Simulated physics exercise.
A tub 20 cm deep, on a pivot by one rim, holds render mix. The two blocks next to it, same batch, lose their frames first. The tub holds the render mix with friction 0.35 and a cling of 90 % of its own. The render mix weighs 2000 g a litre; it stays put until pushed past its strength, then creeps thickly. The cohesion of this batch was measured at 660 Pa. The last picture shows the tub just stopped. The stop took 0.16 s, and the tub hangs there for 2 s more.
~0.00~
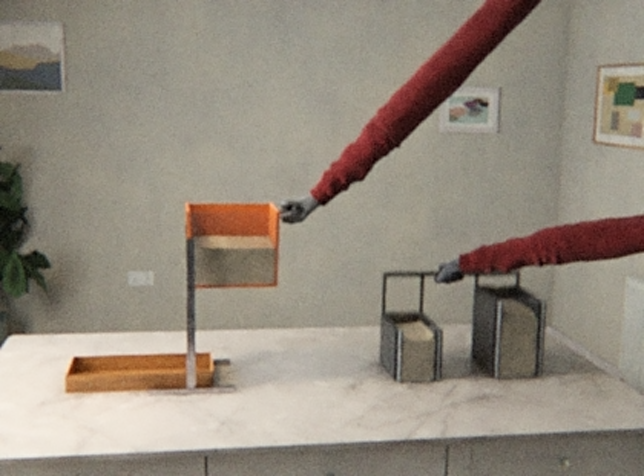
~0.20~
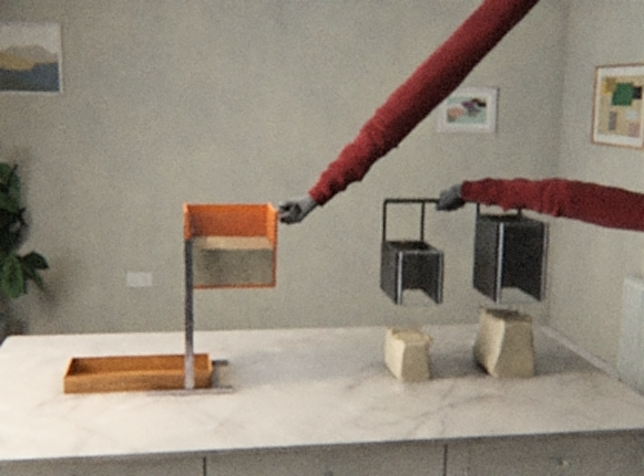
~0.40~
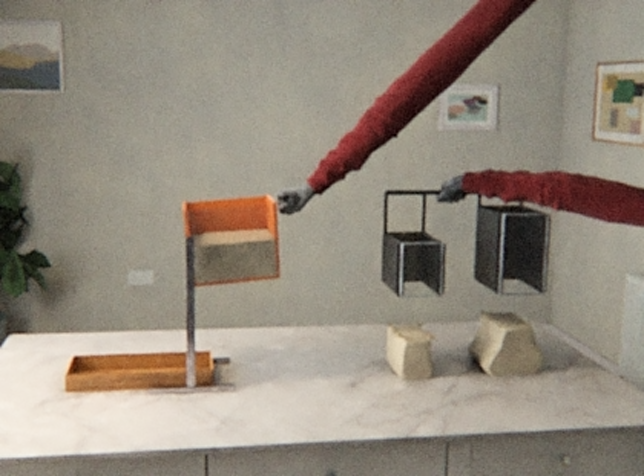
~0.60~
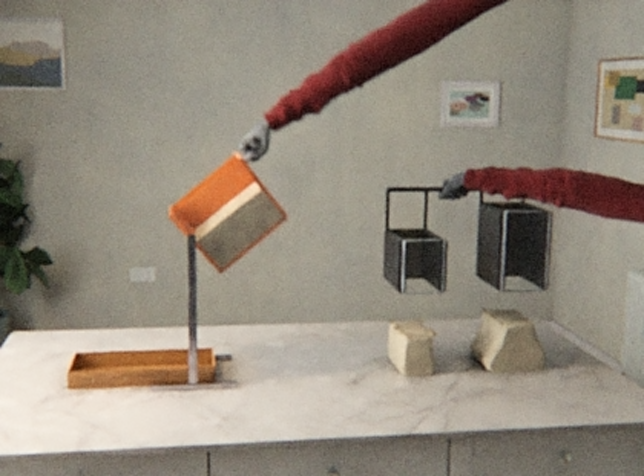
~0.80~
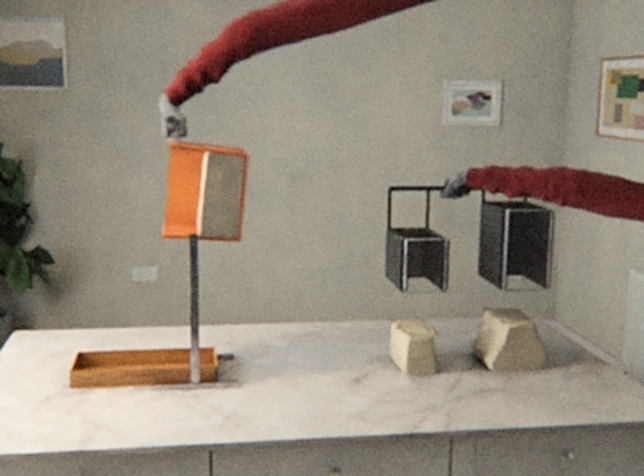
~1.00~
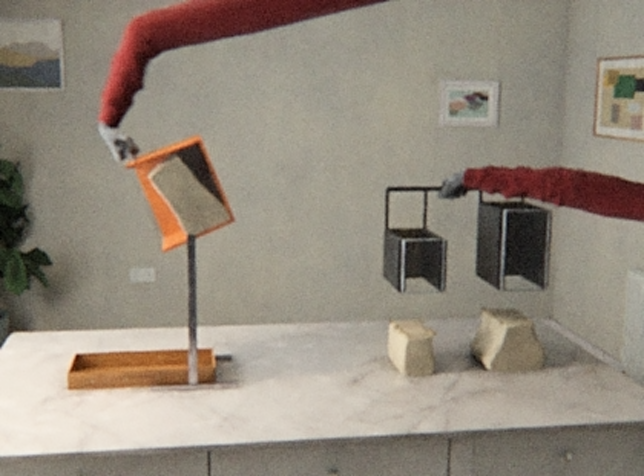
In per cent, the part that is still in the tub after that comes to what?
About 36 %.
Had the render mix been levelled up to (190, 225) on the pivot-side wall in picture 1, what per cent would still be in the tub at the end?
Then about 16 %.
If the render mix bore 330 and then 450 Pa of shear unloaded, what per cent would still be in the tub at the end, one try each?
In turn about 20 %, 30 %.
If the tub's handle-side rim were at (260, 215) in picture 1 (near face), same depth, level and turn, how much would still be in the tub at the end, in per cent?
In that case some 45 per cent.
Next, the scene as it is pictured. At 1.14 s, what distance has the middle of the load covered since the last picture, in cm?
About 11 cm.
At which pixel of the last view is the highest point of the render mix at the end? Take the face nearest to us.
Near (226, 209).
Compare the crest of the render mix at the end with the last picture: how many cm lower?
Roughly 14 cm.
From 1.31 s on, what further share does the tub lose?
About 0 %.
After 1.14 s, the tub is at 112 degrees and holds 61 %.
After 1.31 s, the tub is at 112 degrees and holds 36 %.
After 1.48 s, the tub is at 112 degrees and holds 36 %.
After 1.65 s, the tub is at 112 degrees and holds 36 %.
After 3.00 s, the tub is at 112 degrees and holds 36 %.
